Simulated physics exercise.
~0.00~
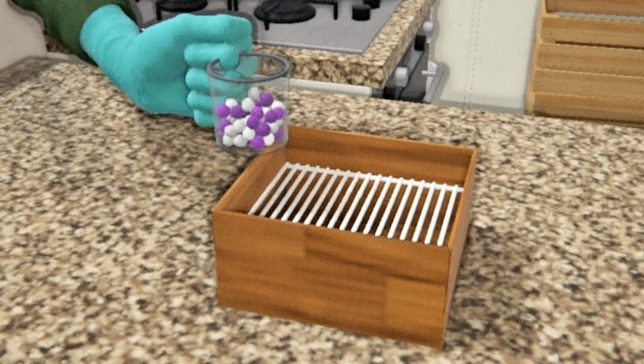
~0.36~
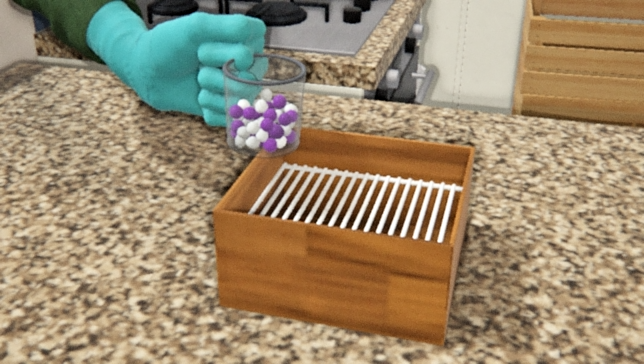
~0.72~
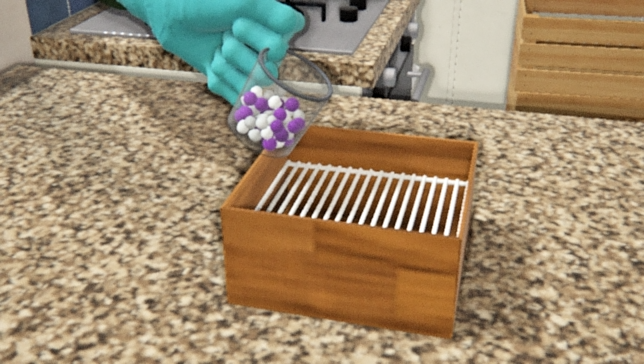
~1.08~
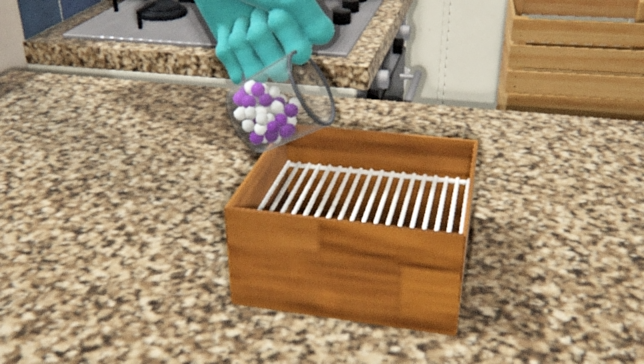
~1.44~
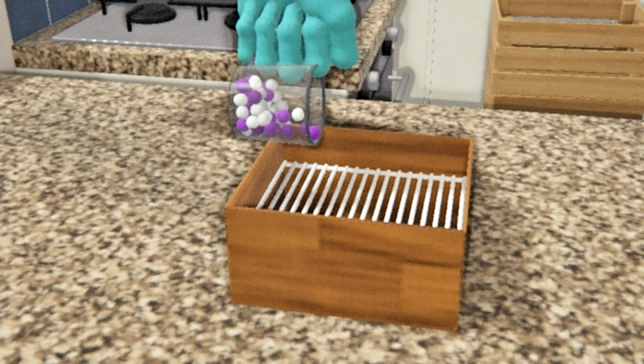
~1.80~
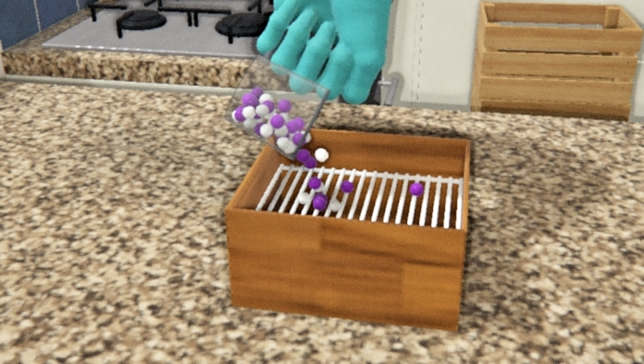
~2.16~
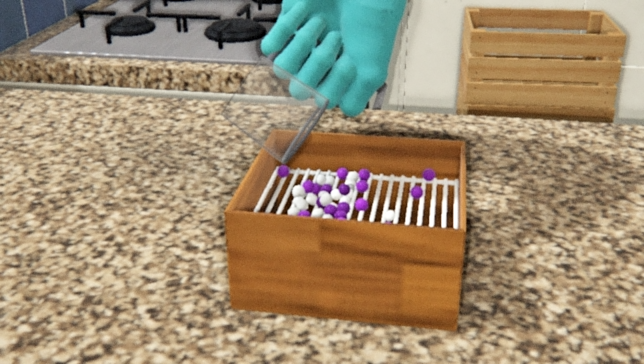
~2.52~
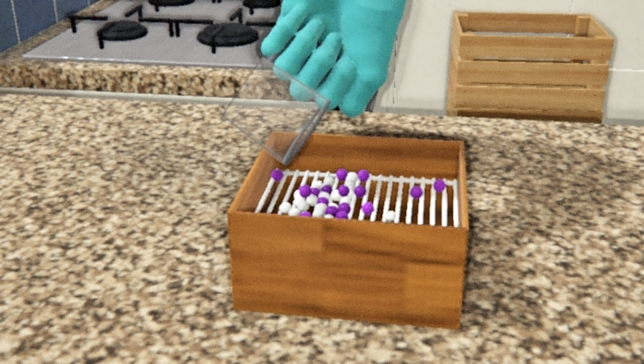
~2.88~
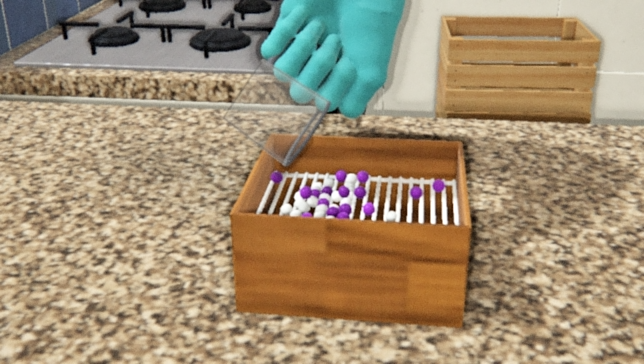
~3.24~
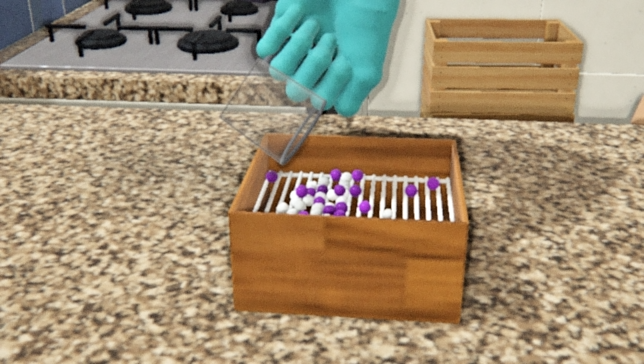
Purple and white balls tipping from a clear cup in a teal-gloved hand, landing and staying on a wooden box's white rack.
